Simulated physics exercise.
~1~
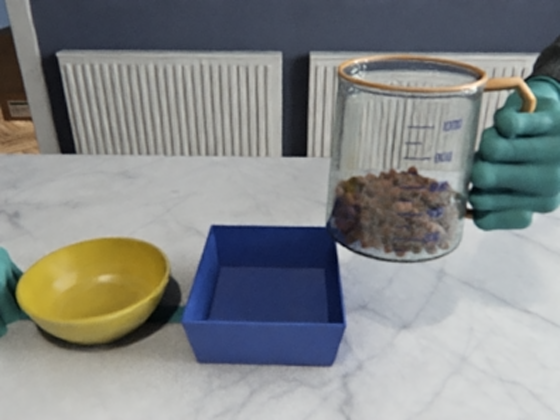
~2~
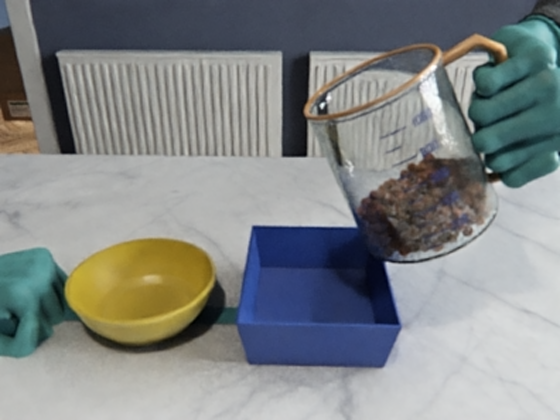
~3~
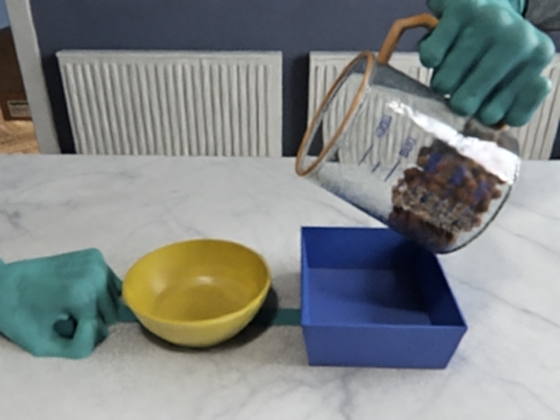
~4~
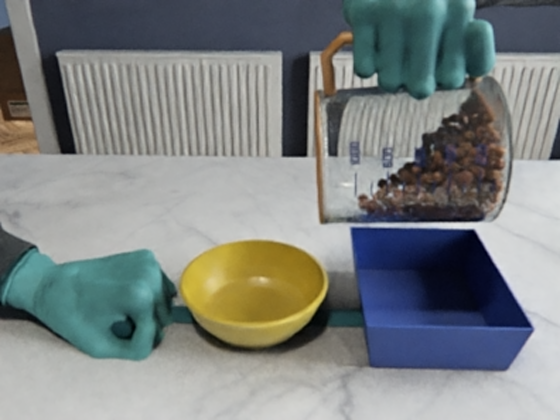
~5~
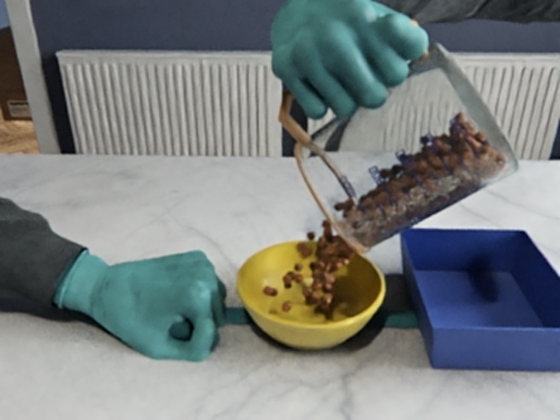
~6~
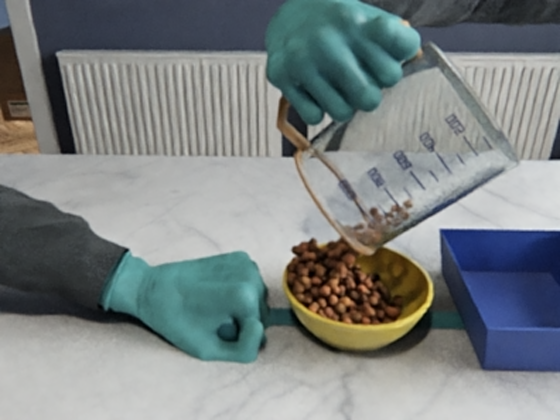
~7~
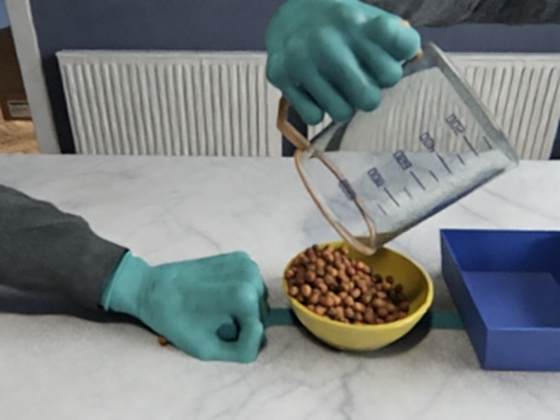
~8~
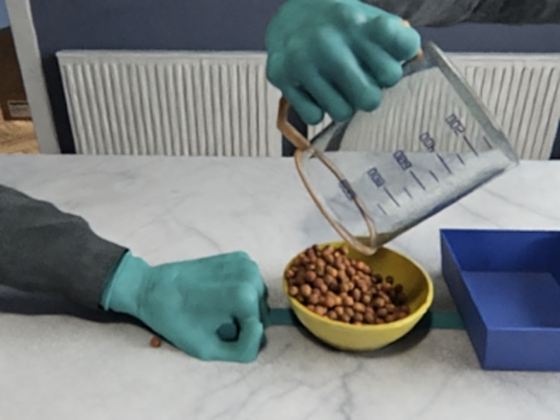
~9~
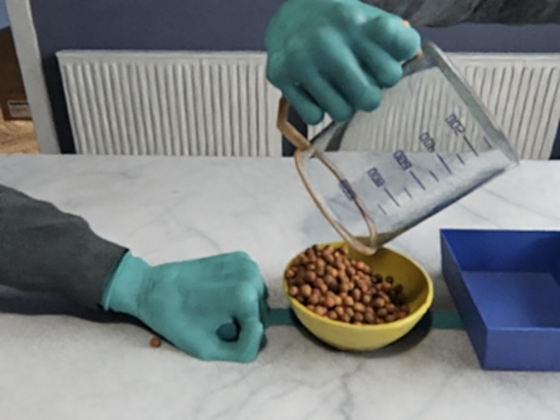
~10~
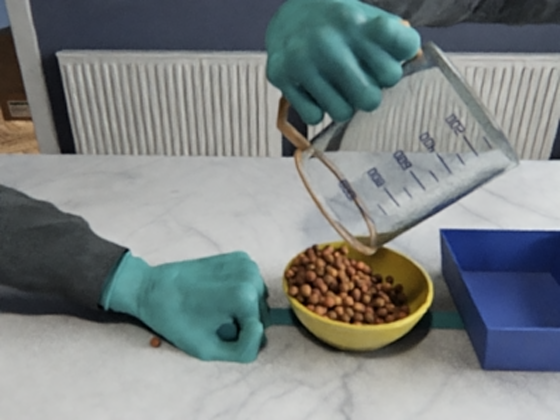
A clear jug of brown cereal balls, held by a green-gloved hand, tips to the left above a white marbled table, seen from the front with pale radiators behind. Below it, another gloved hand slides a yellow bowl and, to its right, a square blue tin along a strip to the right. The jug turns onto its side, then tips further, and the pieces pour into the bowl as it moves beneath. The dishes stop and the jug empties, staying tilted. The balls end heaped in the yellow bowl, the blue tin remains empty, and a stray piece lies near the left hand.
